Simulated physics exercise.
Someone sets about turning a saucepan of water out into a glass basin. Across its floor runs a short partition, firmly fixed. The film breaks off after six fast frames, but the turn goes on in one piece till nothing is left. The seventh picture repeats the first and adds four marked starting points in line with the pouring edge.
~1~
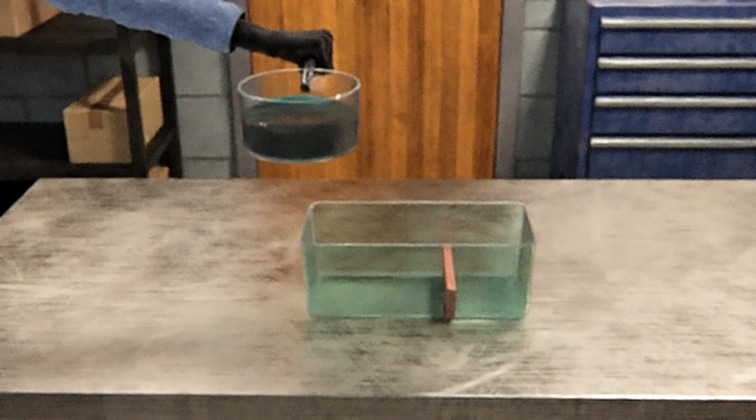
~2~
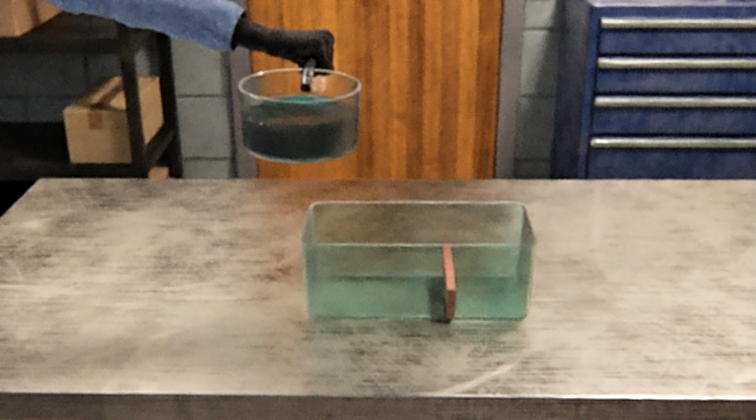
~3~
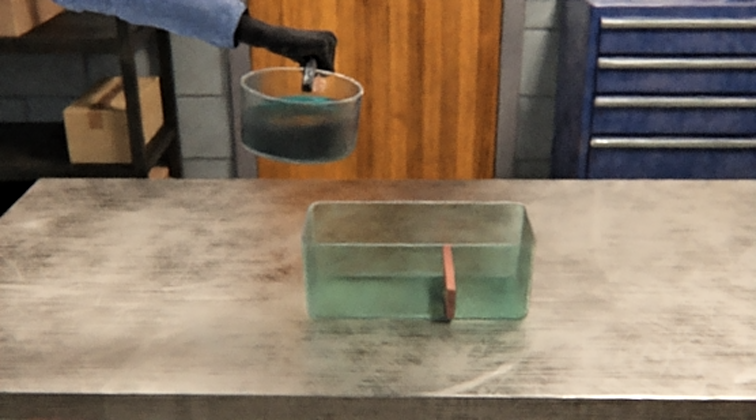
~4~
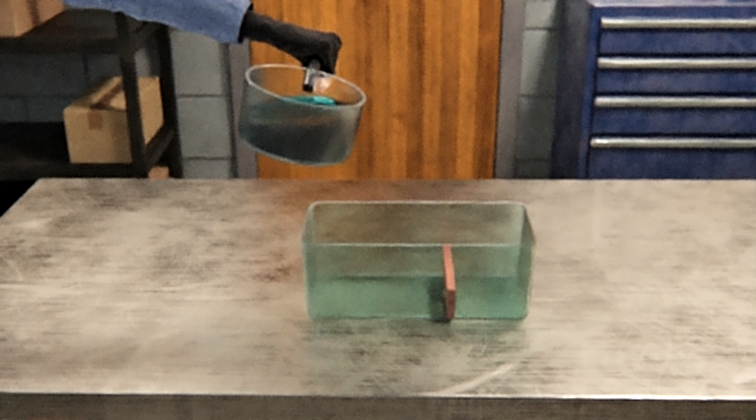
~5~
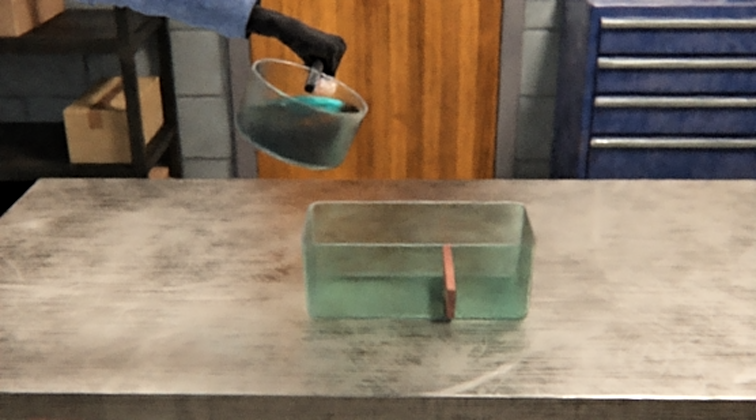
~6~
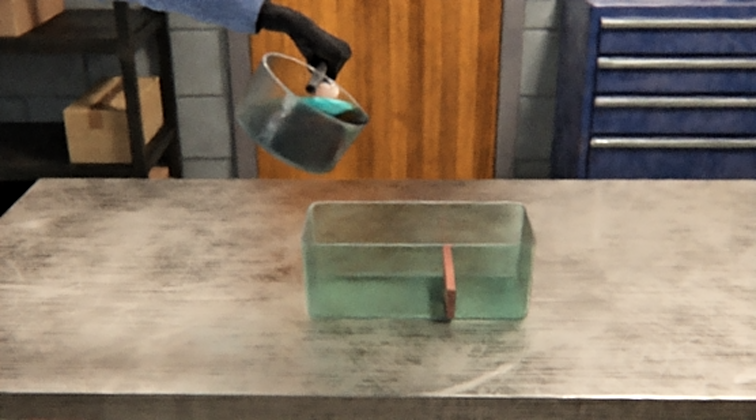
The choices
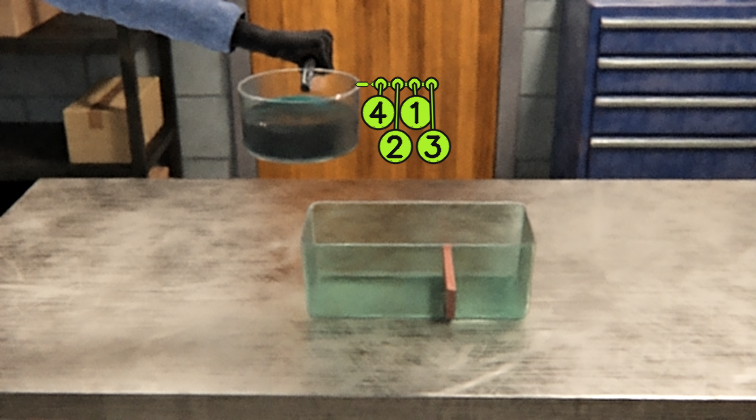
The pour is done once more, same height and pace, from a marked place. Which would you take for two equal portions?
1 beats the others.
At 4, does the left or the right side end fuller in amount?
More ends on the left.
On the marked copy, 1 at (414, 84); 2 at (397, 84); 3 at (431, 84); 4 at (380, 84).
Choosing 1, about 44 % ends left of the wall and 56 % right of it.
Choosing 2, about 64 % ends left of the wall and 35 % right of it.
Choosing 3, about 32 % ends left of the wall and 68 % right of it.
Choosing 4, about 89 % ends left of the wall and 9 % right of it.
